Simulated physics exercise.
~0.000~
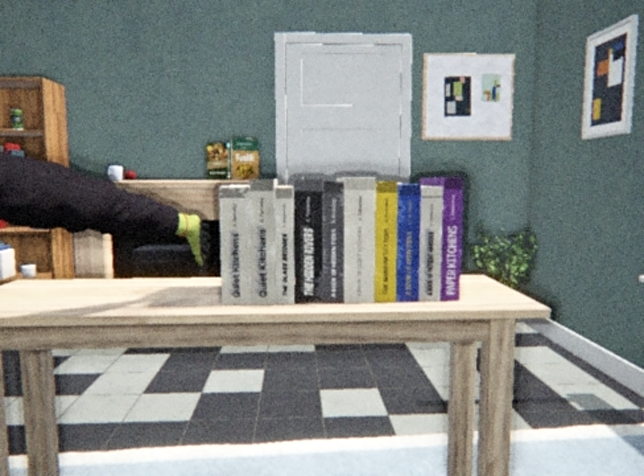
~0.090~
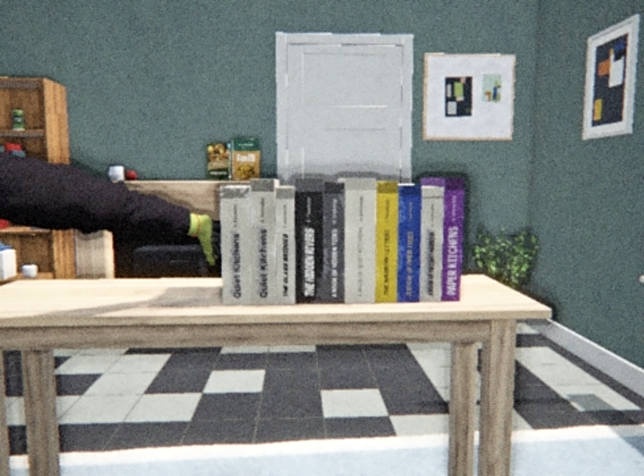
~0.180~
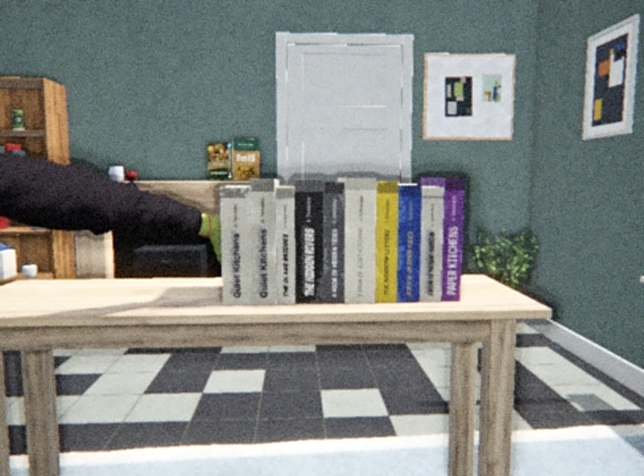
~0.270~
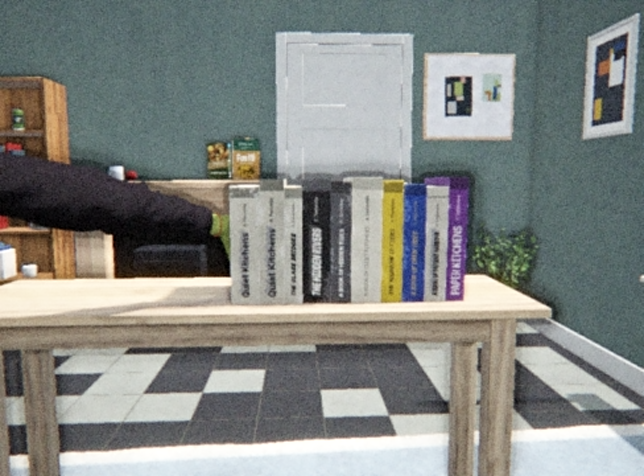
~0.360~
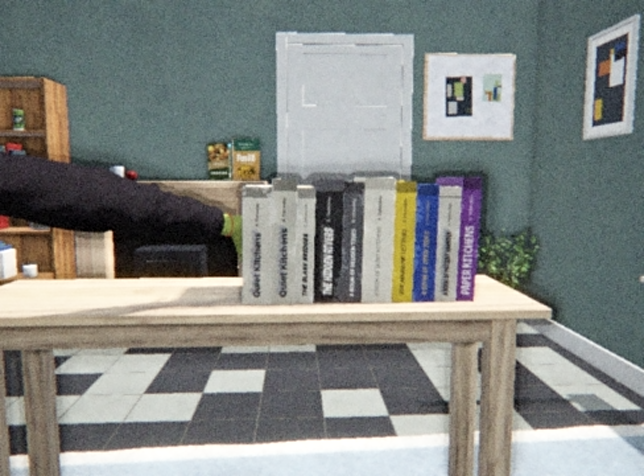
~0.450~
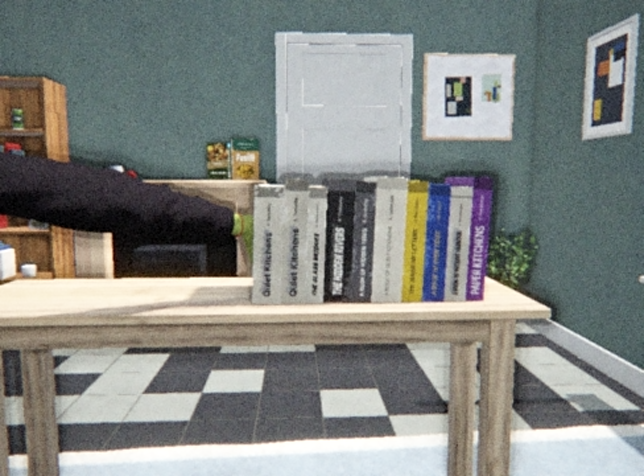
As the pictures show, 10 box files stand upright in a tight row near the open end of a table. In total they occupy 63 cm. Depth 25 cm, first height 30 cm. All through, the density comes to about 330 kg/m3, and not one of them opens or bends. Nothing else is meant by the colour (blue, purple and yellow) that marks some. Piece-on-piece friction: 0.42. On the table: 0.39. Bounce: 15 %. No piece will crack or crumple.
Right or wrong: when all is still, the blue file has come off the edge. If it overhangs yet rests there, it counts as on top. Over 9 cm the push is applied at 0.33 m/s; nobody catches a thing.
Wrong.
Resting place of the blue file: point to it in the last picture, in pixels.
In the final picture it sits close to (482, 260).
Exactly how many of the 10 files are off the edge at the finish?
I make it 1 of them.
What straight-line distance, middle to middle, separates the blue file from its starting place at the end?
Net straight-line distance: Approx. 25 cm.
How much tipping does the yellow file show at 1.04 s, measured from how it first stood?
Close to 15° of tilt compared with the start.
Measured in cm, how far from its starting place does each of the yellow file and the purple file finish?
Yellow 20, purple 90.
After 0.62 s, none of the 10 files off the edge, 10 disturbed; blue file 10° from how it stood; purple file 14° from how it stood.
After 1.04 s, none of the 10 files off the edge, 10 disturbed; blue file 21° from how it stood; purple file upside down.
After 1.34 s, 1 of the 10 files off the edge; blue file 64° from how it stood; yellow file 45° from how it stood.
In the end (1.8 s), 1 of the 10 files off the edge; blue file 65° from how it stood; purple file on its side; yellow file 65° from how it stood. From the last view, middles, blue file near (482, 260).
